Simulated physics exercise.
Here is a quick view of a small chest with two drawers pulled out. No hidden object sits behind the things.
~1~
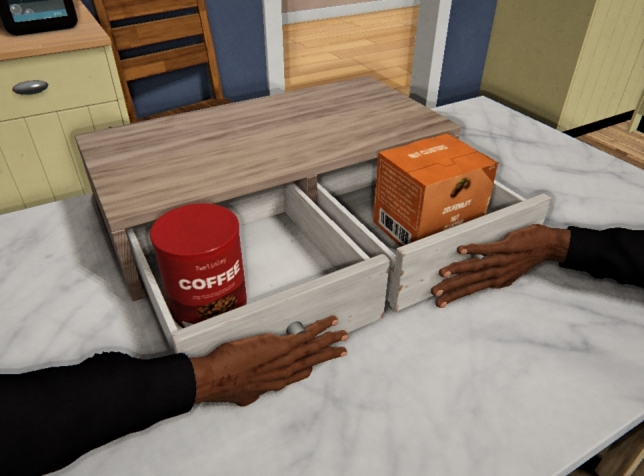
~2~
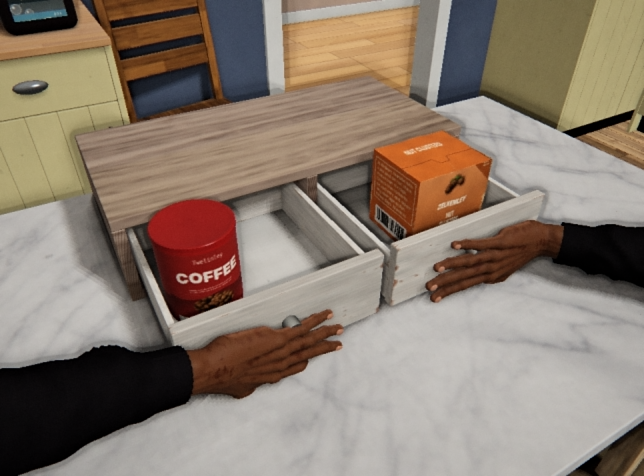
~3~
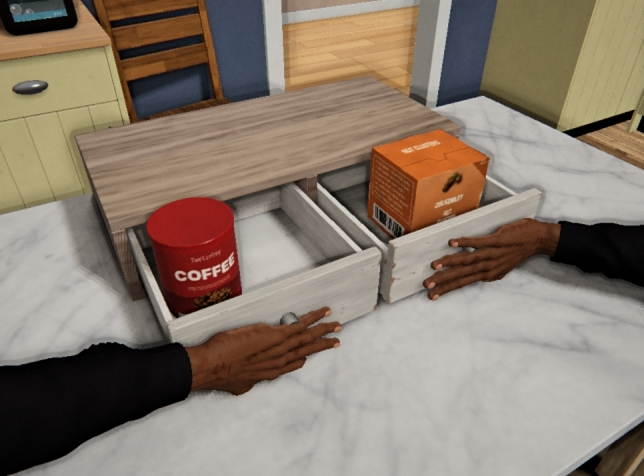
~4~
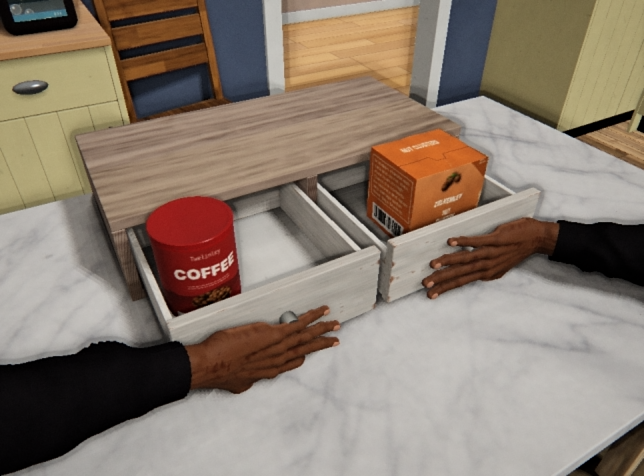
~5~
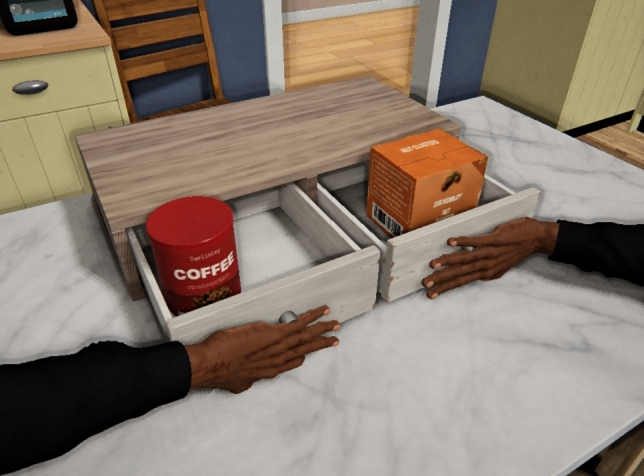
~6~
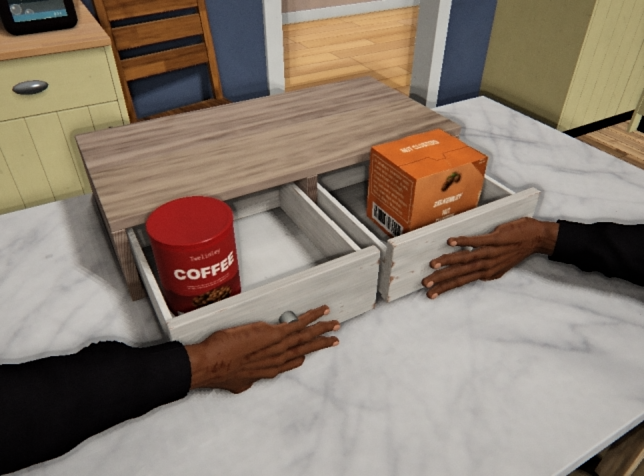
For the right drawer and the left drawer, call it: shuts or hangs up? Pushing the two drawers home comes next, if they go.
My call: The right drawer hangs up, the left drawer hangs up.
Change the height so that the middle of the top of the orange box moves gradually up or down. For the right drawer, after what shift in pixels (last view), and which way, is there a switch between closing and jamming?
Shift approx. 20 px, down.
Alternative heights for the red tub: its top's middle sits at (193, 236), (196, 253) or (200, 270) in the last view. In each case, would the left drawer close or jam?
One after the other, it hangs up, pushes all the way closed and pushes all the way closed.
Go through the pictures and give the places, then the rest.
The first picture shows right drawer (417, 207) wide open; left drawer (249, 264) wide open; orange box (432, 194).
The second picture shows left drawer (246, 260) wide open; red tub (200, 264).
The third picture shows right drawer (410, 202) wide open; chest (274, 167).
The fourth picture shows left drawer (243, 257) wide open; orange box (424, 188).
The fifth picture shows right drawer (410, 201) wide open; red tub (197, 260).
The sixth picture shows right drawer (409, 201) wide open; left drawer (243, 256) wide open; chest (274, 167).
Then, 0.32 s later than the last frame, right drawer starting in; left drawer starting in.
When it is over, the right drawer jams; the left drawer jams.
